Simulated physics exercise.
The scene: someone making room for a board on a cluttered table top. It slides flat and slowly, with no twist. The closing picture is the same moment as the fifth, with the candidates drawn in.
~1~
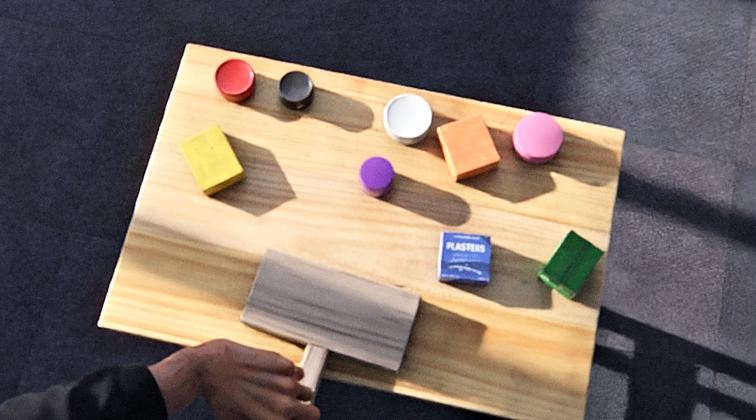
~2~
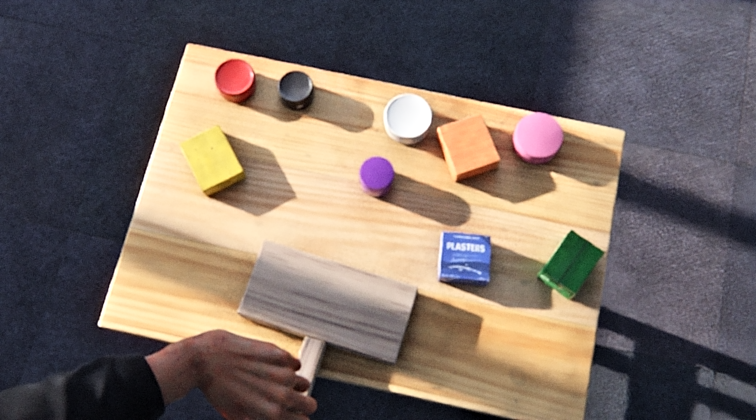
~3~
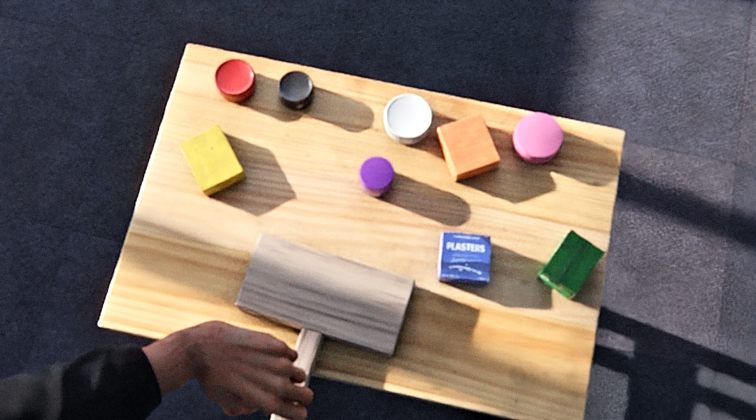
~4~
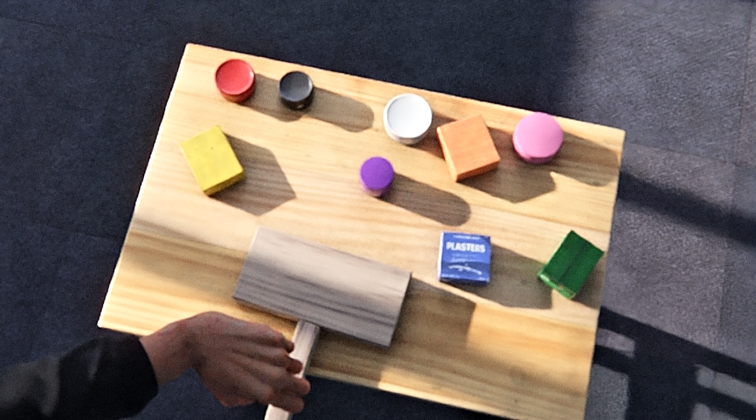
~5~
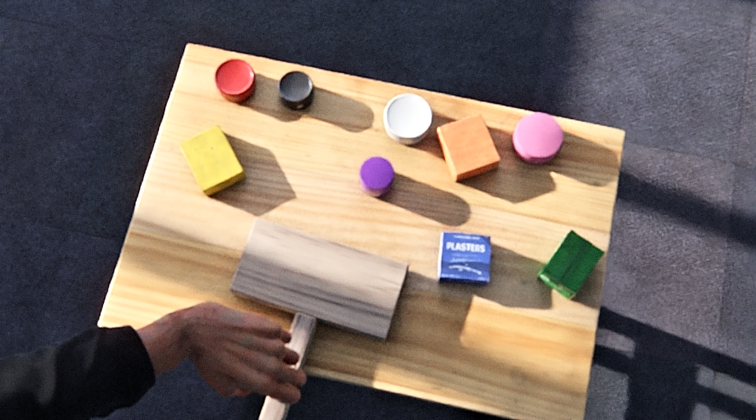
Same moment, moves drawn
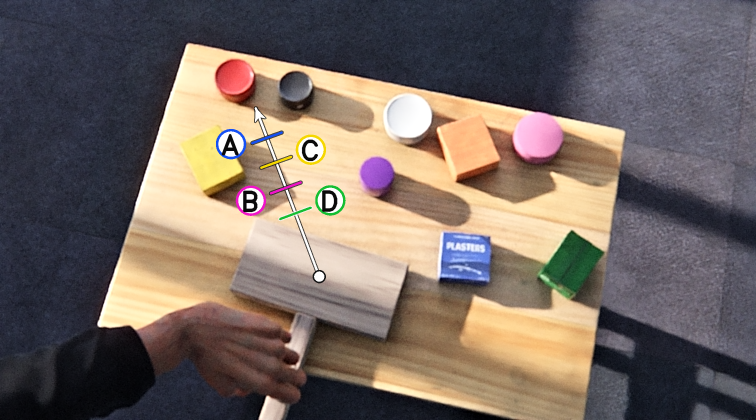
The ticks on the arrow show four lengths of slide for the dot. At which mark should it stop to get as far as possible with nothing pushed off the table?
No farther than A.
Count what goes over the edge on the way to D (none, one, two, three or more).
In all, none.
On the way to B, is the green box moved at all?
No.
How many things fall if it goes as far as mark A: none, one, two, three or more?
By then, none.
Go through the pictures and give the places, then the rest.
Pink pot (537, 139); orange block (467, 148); blue box (464, 258), in the first picture.
Board (328, 300); black tub (296, 91), in the second picture.
Board (326, 292); green box (571, 265), in the third picture.
Board (322, 284); red jar (236, 81), in the fourth picture.
Board (319, 277); pink pot (537, 139); orange block (467, 148); blue box (464, 258), in the fifth picture.
On the marked copy, A at (267, 138); B at (286, 188); C at (276, 162); D at (295, 213); the arrow from (319, 277) to (256, 108); the white dot at (319, 277).
With A. Early on, board (301, 228); yellow block (210, 158); pink pot (537, 139).
Further on, board (282, 178); yellow block (187, 139); purple pot (379, 153).
At the end, board (268, 142); yellow block (167, 123); red jar (236, 78); nothing has fallen.
As for the rest, B is safe but short; C is safe but short; D is safe but short.
